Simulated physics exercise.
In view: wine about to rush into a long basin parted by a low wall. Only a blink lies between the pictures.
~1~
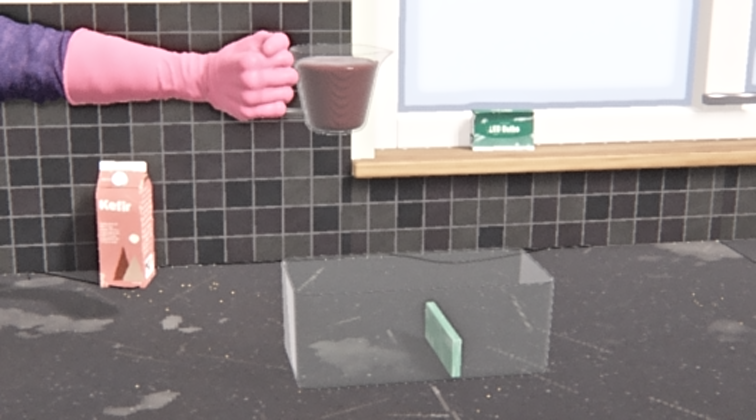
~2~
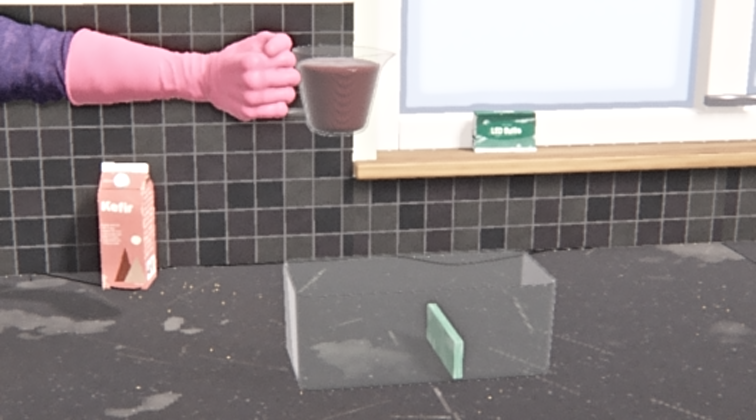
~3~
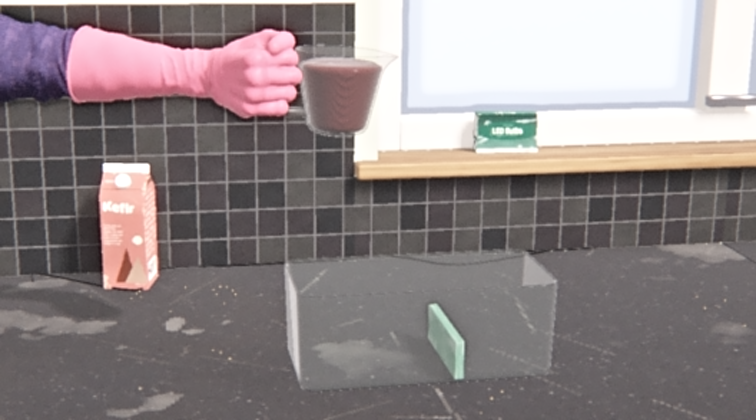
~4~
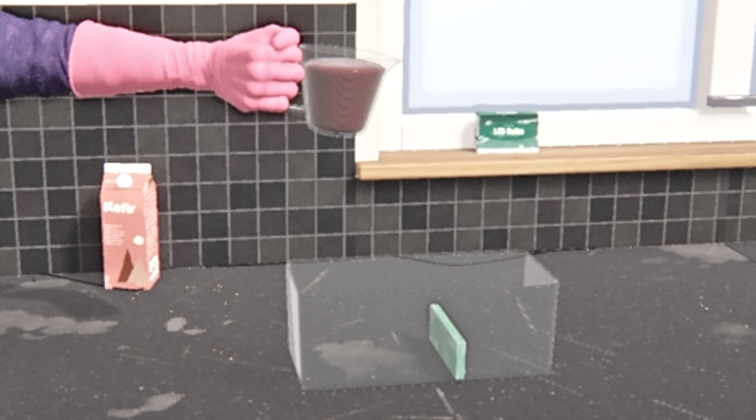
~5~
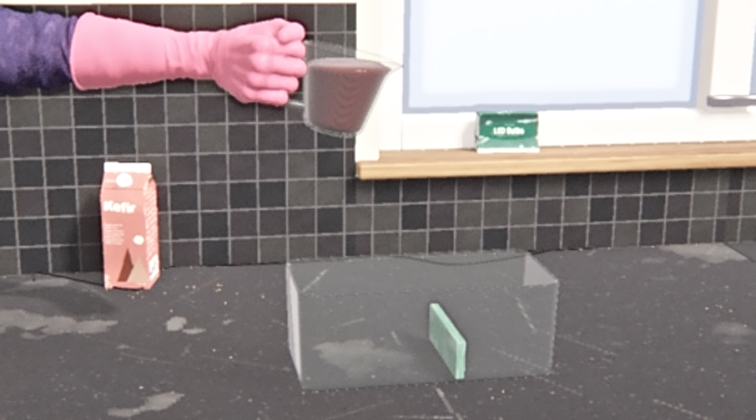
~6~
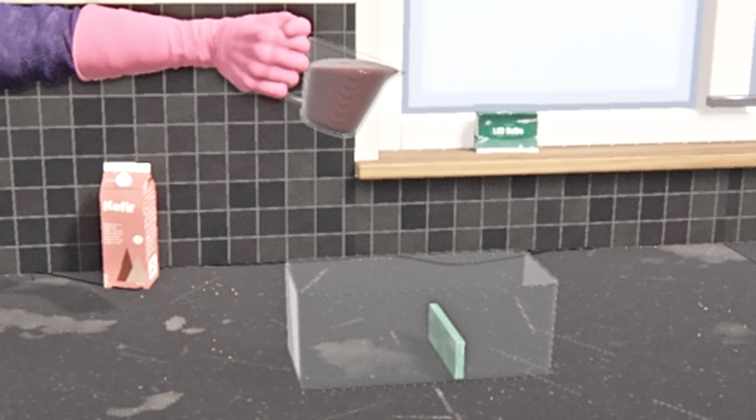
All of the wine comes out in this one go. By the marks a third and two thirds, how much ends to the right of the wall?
In the end between a third and two thirds is right of the wall.
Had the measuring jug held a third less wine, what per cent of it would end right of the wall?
Near 25 %.
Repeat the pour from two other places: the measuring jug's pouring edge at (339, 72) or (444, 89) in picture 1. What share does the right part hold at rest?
Near 5 % and 85 %.
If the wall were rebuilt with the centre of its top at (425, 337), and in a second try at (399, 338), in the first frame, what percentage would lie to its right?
In turn 80 and 85 in a hundred.
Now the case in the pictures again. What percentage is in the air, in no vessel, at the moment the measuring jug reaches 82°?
Close to 40 per cent.
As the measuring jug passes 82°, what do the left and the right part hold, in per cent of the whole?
Near 0 on the left, 15 on the right.
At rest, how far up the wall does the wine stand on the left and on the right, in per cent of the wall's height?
Left about 10, right about 30.
A moment on, the measuring jug is tipped on its side and 48 per cent is still to pour, 1 is left of the wall and 13 right of it.
Next, the measuring jug is tipped right over and 1 per cent is still to pour, 31 is left of the wall and 53 right of it.
Then the measuring jug is tipped right over and 0 per cent is still to pour, 44 is left of the wall and 53 right of it.
Later the measuring jug is tipped right over and 0 per cent is still to pour, 44 is left of the wall and 54 right of it.
At rest 44 per cent lies left of the wall, 54 right of it and 3 outside.
